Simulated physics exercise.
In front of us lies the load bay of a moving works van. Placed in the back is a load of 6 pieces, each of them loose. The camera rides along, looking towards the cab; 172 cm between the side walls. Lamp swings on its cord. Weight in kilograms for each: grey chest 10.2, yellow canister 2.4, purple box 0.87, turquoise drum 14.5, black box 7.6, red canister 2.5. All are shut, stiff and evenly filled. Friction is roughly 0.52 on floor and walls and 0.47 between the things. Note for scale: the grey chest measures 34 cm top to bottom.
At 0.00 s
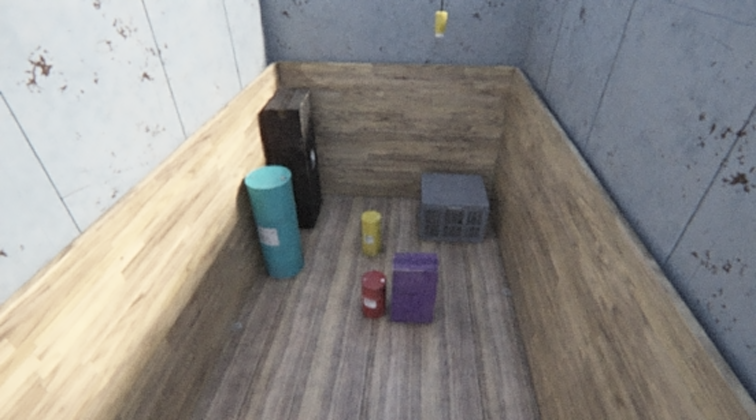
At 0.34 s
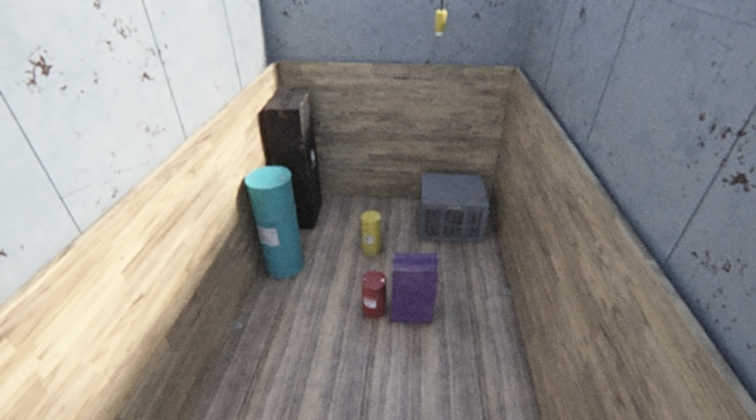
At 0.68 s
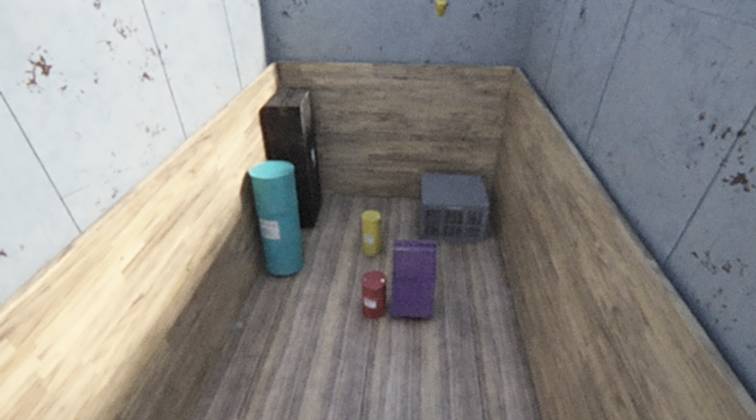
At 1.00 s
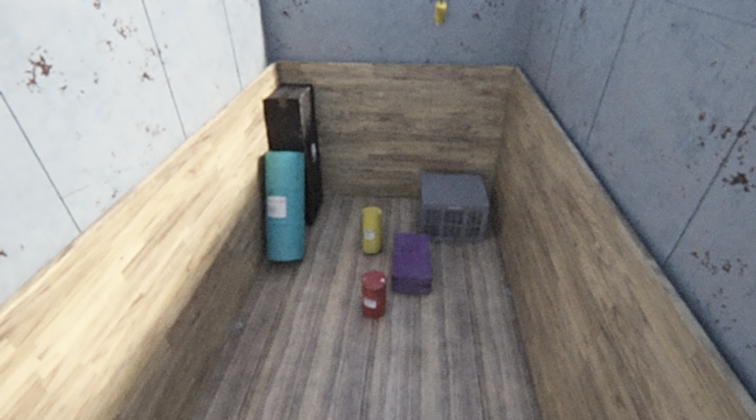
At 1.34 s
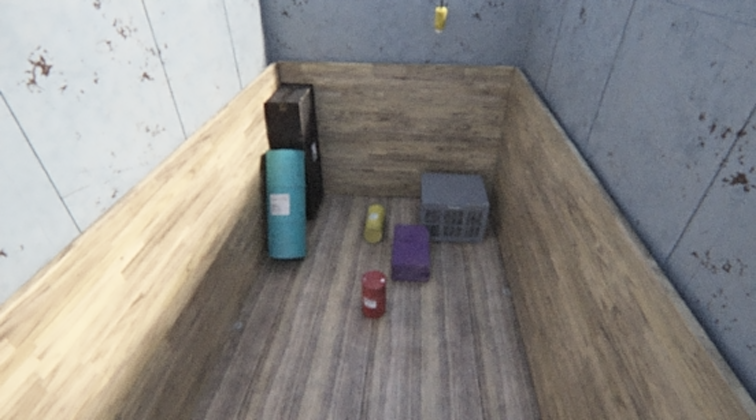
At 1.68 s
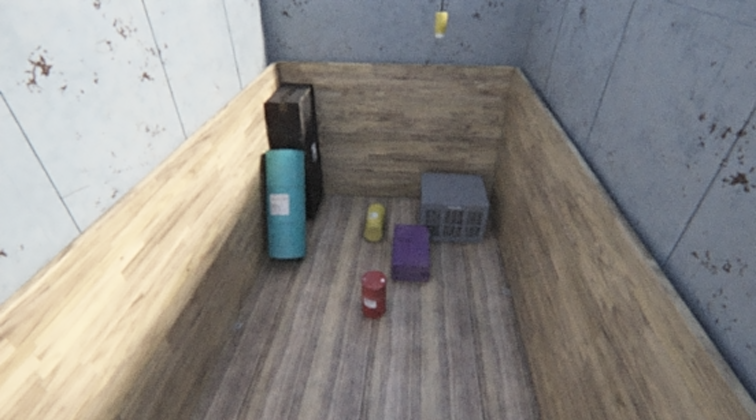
The turquoise drum tilts against the black box as the purple and yellow objects topple backward.
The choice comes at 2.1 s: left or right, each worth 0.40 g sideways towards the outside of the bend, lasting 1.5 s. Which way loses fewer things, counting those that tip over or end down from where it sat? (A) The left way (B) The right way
The answer is B.
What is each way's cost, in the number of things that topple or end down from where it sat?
Count for left: 4; count for right: 2.
Turning left. At 2.78 s, force 0.40 g right; yellow canister on its side near (408, 224); purple box on its side; turquoise drum leaning 47°.
After 2.98 s, force 0.40 g right; yellow canister on its side near (415, 225); grey chest slid 6 cm near (458, 206); purple box on its side.
At rest (4.1 s), tipped over in the back, yellow canister, purple box, turquoise drum and black box; the other 2 in place, give or take 15 cm. In the last view, grey chest near (466, 204), yellow canister near (425, 225).
Turning right instead, yellow canister and purple box tipped over or down from where it sat, 2 of 6 in all.
